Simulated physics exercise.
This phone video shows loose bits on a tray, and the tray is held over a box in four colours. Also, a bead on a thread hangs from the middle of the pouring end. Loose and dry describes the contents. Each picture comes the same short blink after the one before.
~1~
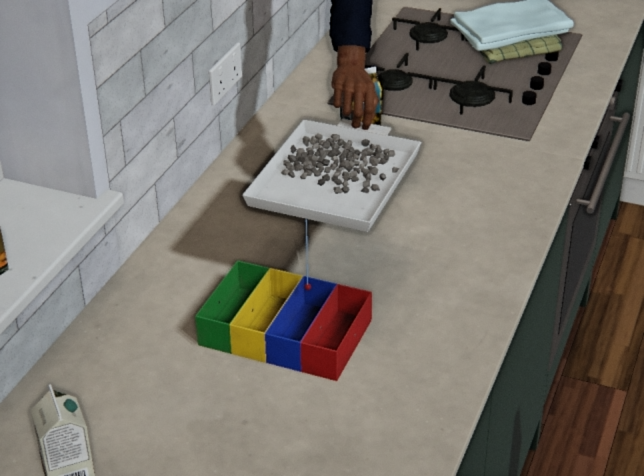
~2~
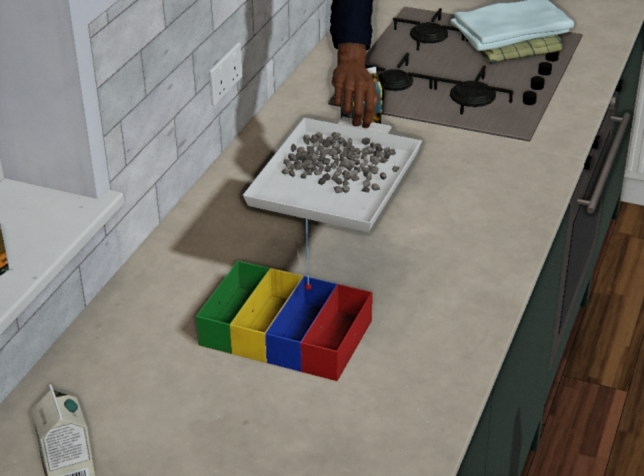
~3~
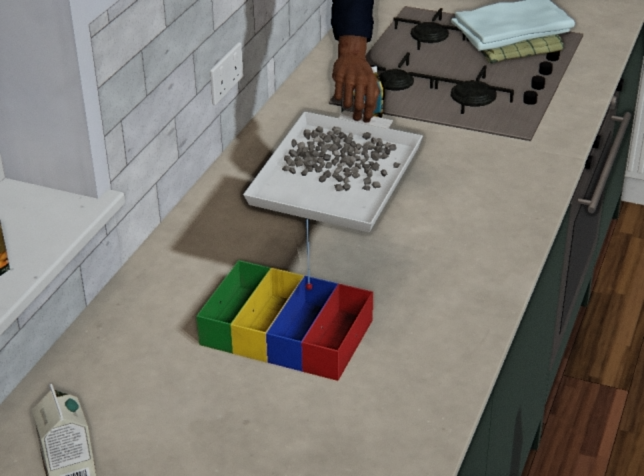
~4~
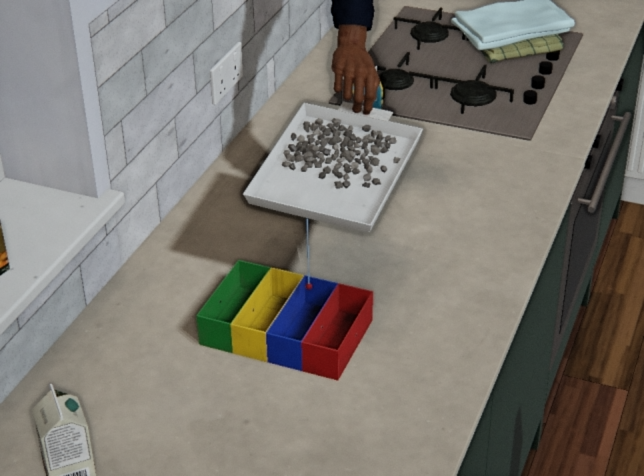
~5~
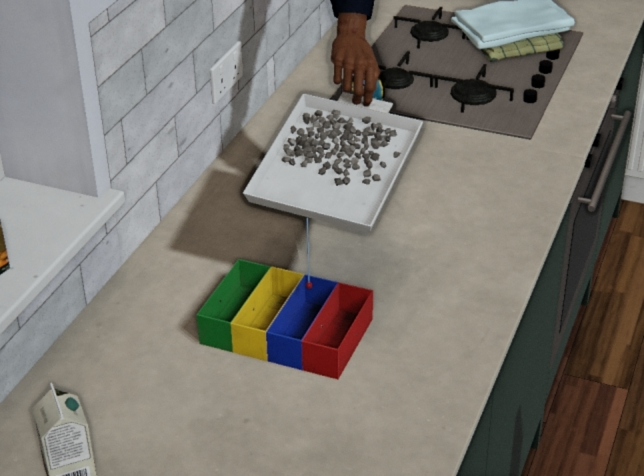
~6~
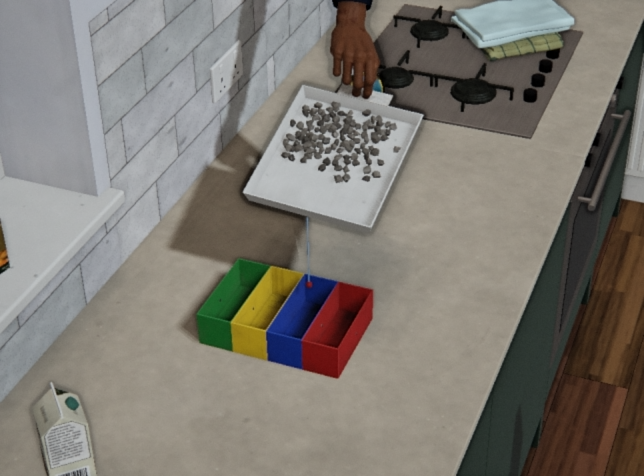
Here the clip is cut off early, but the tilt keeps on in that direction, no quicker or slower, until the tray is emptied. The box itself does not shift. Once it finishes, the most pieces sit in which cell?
In the red cell.
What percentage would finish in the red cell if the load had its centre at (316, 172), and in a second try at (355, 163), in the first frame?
The first start gives 50 percent and the second 50 percent.
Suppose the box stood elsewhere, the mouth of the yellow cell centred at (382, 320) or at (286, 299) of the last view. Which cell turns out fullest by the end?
Try 1: The cell in green. Try 2: Red.
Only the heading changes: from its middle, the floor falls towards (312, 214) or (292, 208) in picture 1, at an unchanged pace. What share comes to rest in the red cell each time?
About 20 % and 0 %.
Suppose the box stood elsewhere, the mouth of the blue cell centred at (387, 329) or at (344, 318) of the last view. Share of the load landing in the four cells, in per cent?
90 % for the first, 100 % for the second.
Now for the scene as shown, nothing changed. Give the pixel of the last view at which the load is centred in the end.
At about (336, 347).
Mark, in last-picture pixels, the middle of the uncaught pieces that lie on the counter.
I'd put the middle at roughly (371, 363).
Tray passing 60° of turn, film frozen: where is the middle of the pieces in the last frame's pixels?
I'd mark the middle close to (333, 213).
Just after the last frame, tray tipped steeply; almost all on the tray; about a tenth falling or outside the box.
A moment on, tray tipped right over; roughly half on the tray; roughly a quarter in the red cell; about a tenth in the blue cell; just a few in the yellow cell; roughly a quarter falling or outside the box.
Further on, tray tipped past a quarter turn; roughly half in the red cell; roughly a quarter in the blue cell; about a tenth in the yellow cell; roughly a quarter falling or outside the box.
When it is over, tray tipped past a quarter turn; roughly half in the red cell; roughly a quarter in the blue cell; about a tenth in the yellow cell; not one in the green cell; roughly a quarter outside the box.
